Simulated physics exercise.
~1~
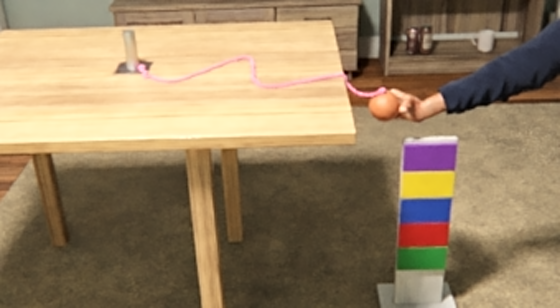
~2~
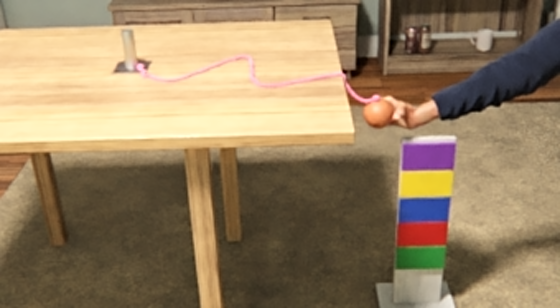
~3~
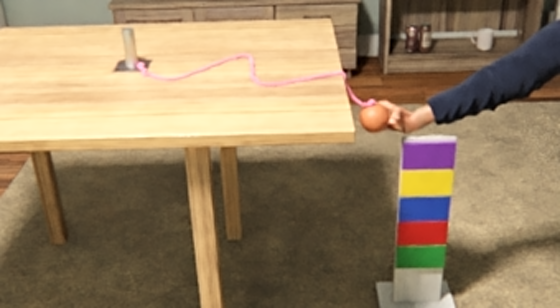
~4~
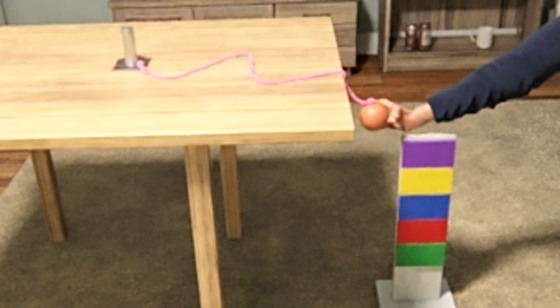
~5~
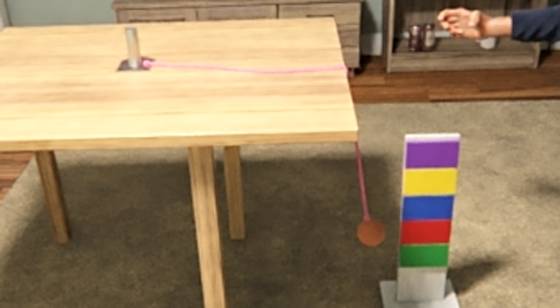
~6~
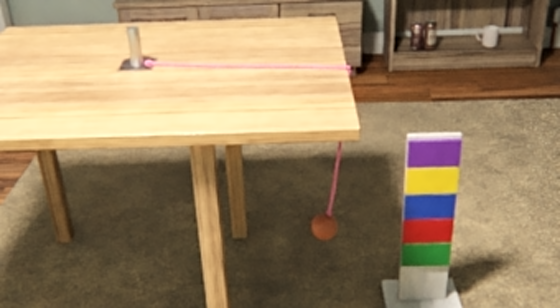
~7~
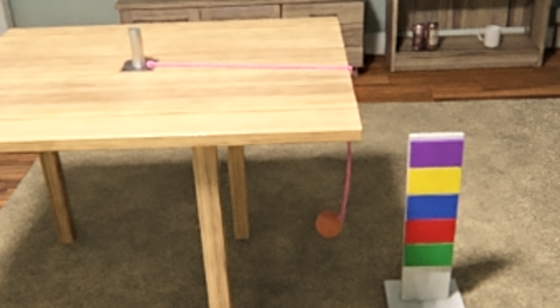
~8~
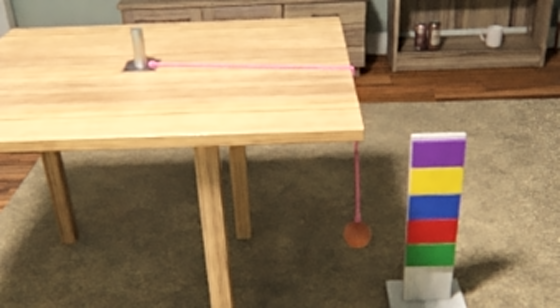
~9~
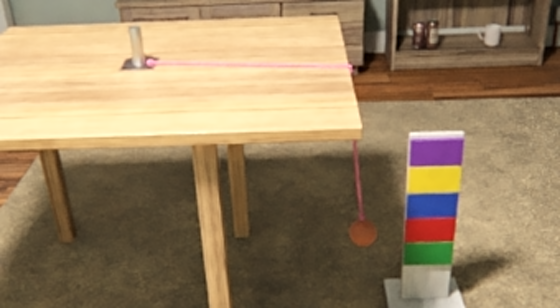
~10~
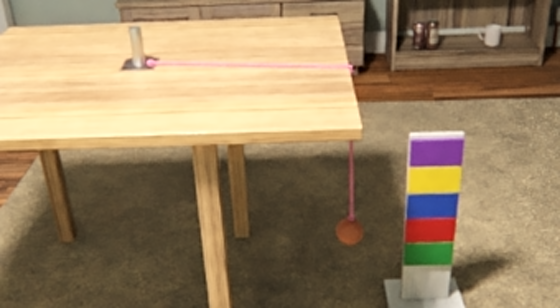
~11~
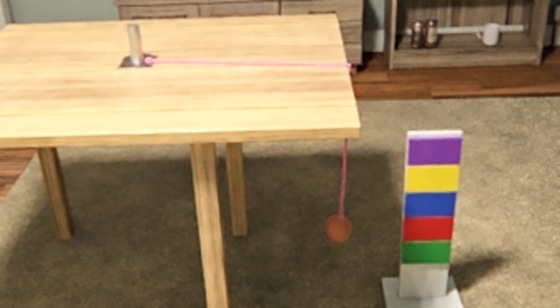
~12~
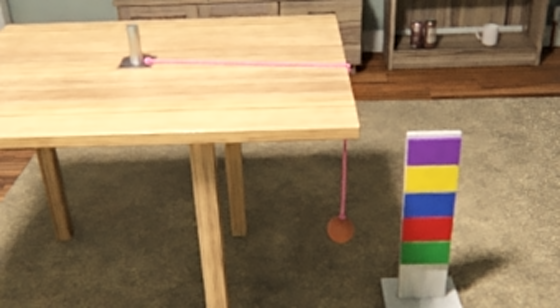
An orange ball on a slack pink cord is held by a hand just beyond the right edge of a pale wooden table, seen from slightly above in a carpeted room. The cord winds back across the tabletop to a short post, and a stand banded purple, yellow, blue, red and green rises at the right. The hand shifts the ball slightly left, then lets go and withdraws. The ball drops, pulling the cord straight, and swings left below the edge, then right and slightly left again. It ends hanging beneath the edge, level with the red band.
